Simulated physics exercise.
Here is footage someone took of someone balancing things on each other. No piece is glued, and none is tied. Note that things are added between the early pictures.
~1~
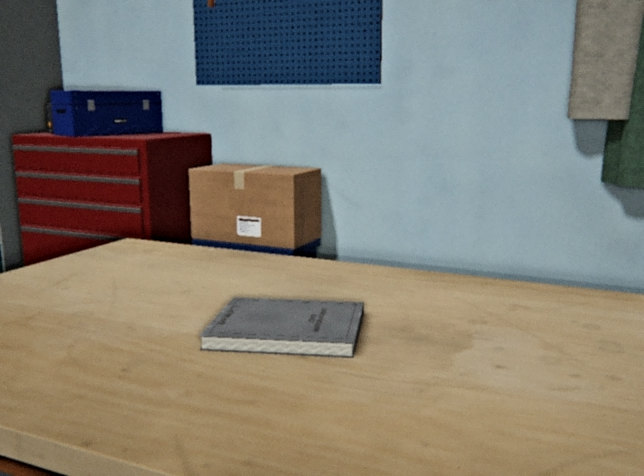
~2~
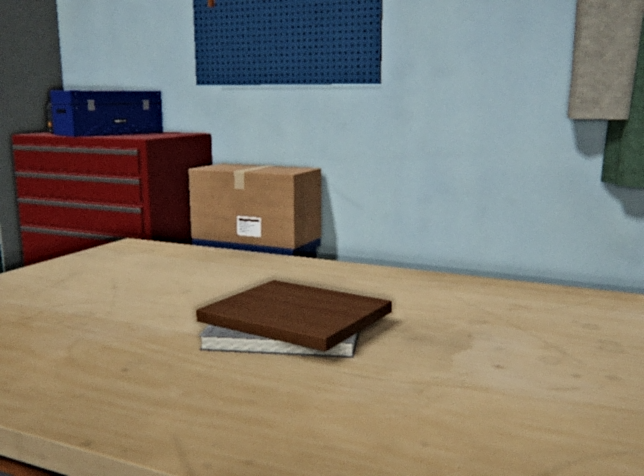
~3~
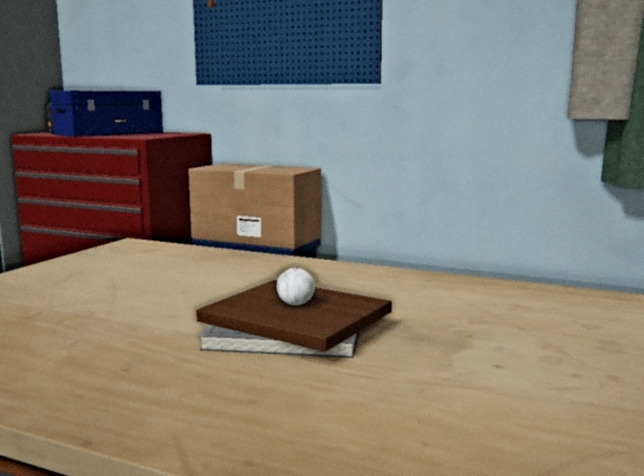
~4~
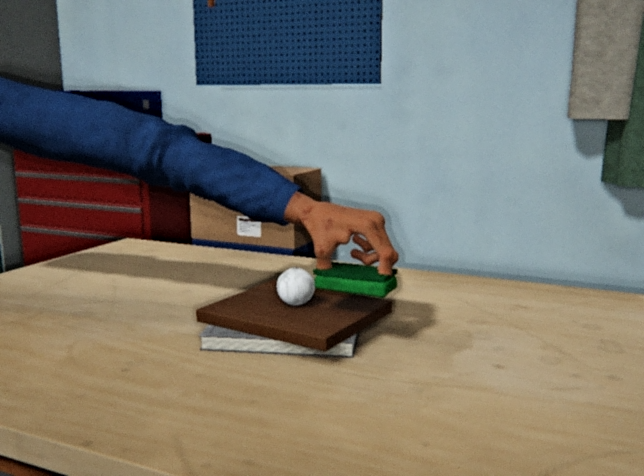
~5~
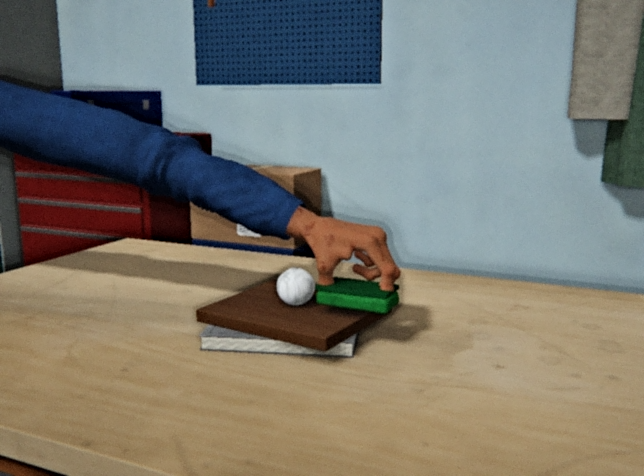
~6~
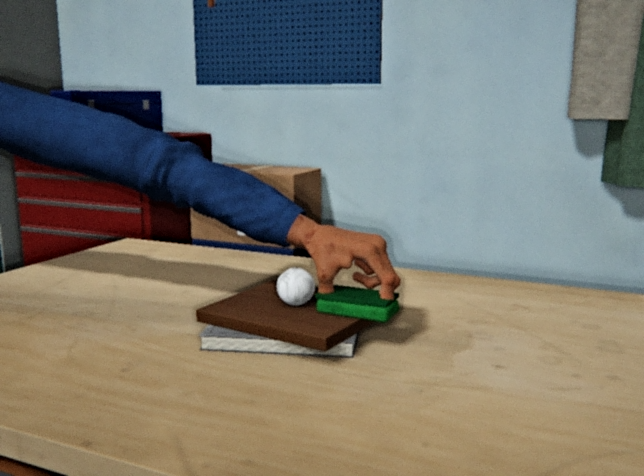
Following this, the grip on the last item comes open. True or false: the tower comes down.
False.
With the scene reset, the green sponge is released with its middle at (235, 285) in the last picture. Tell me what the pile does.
The pile remains standing.
Then, 0.20 s later than the last frame, all is still.
Then, 0.70 s later than the last frame, green sponge resting near (358, 303).
When it is over, all 4 as before. End places, in pixels of the last picture, green sponge near (358, 303). The pile holds.
